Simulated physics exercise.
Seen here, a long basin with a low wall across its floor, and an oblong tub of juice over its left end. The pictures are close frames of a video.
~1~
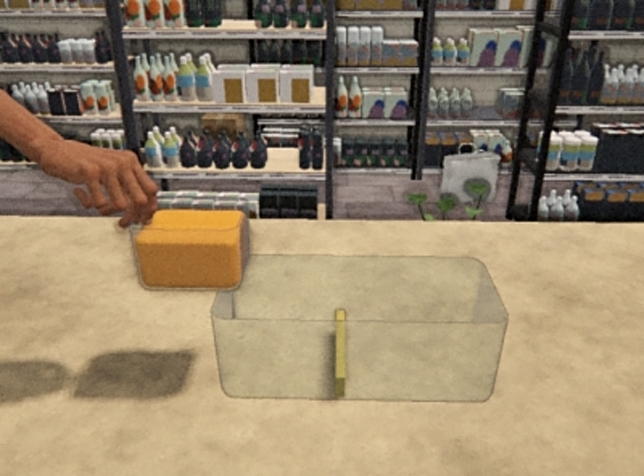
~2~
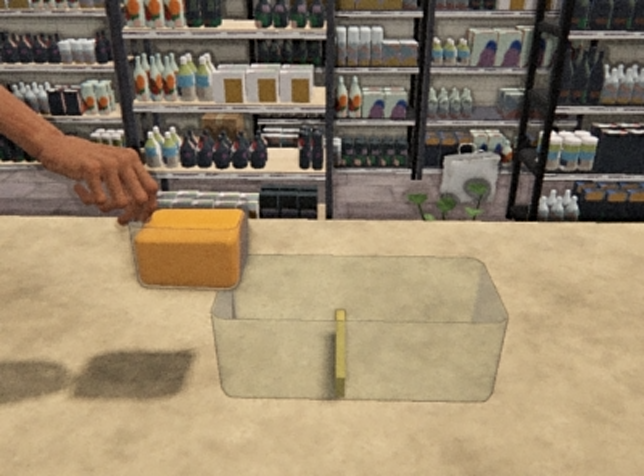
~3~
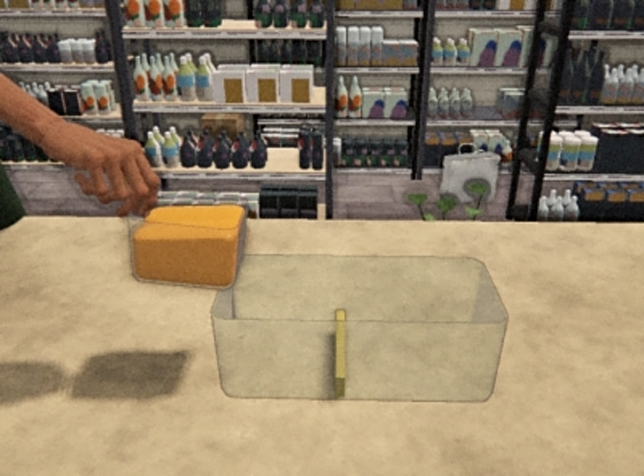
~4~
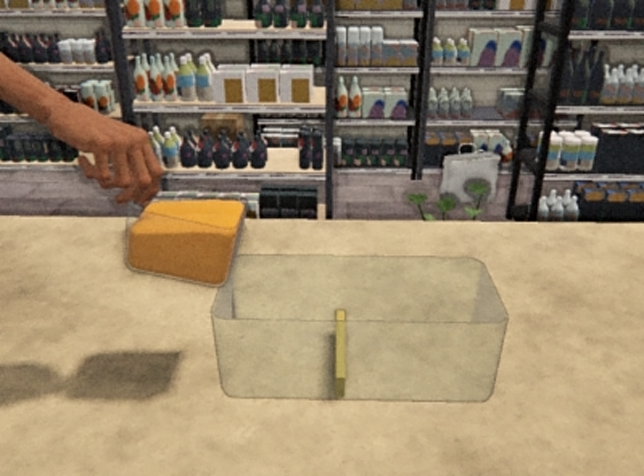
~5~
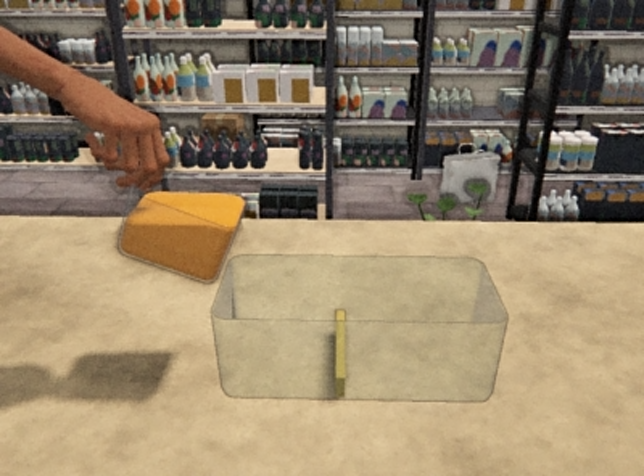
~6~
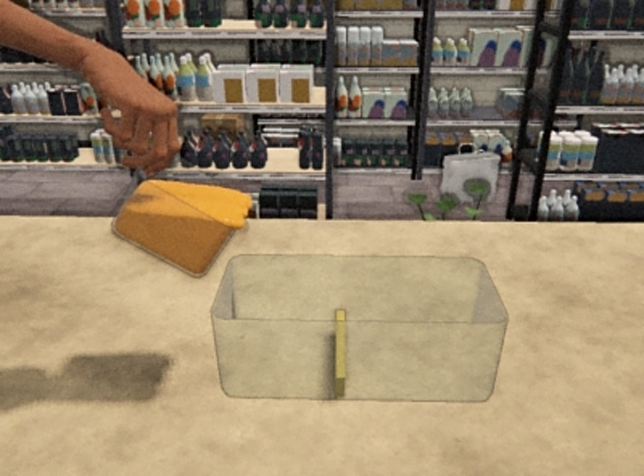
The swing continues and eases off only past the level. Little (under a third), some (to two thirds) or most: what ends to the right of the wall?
It comes to from a third to two thirds.
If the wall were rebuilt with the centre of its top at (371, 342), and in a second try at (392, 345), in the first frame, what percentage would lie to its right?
First some 20, then 25 per cent.
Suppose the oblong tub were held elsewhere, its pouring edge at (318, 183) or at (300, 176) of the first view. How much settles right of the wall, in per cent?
First some 80, then 80 per cent.
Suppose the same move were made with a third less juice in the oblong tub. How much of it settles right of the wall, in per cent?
Some 25 per cent.
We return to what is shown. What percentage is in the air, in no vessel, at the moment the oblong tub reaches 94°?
Close to 45 per cent.
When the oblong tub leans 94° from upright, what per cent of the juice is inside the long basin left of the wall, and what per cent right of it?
Near 20 on the left, 0 on the right.
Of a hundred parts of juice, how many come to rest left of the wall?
It comes to 45 per cent or so.
A moment on, the oblong tub is tipped on its side and 38 per cent is still to pour, 18 is left of the wall and 0 right of it.
Next, the oblong tub is tipped right over and 3 per cent is still to pour, 32 is left of the wall and 56 right of it.
Then the oblong tub is tipped right over and 0 per cent is still to pour, 45 is left of the wall and 52 right of it.
Later the oblong tub is tipped right over and 0 per cent is still to pour, 46 is left of the wall and 52 right of it.
Finally, 46 per cent lies left of the wall, 52 right of it and 2 outside.
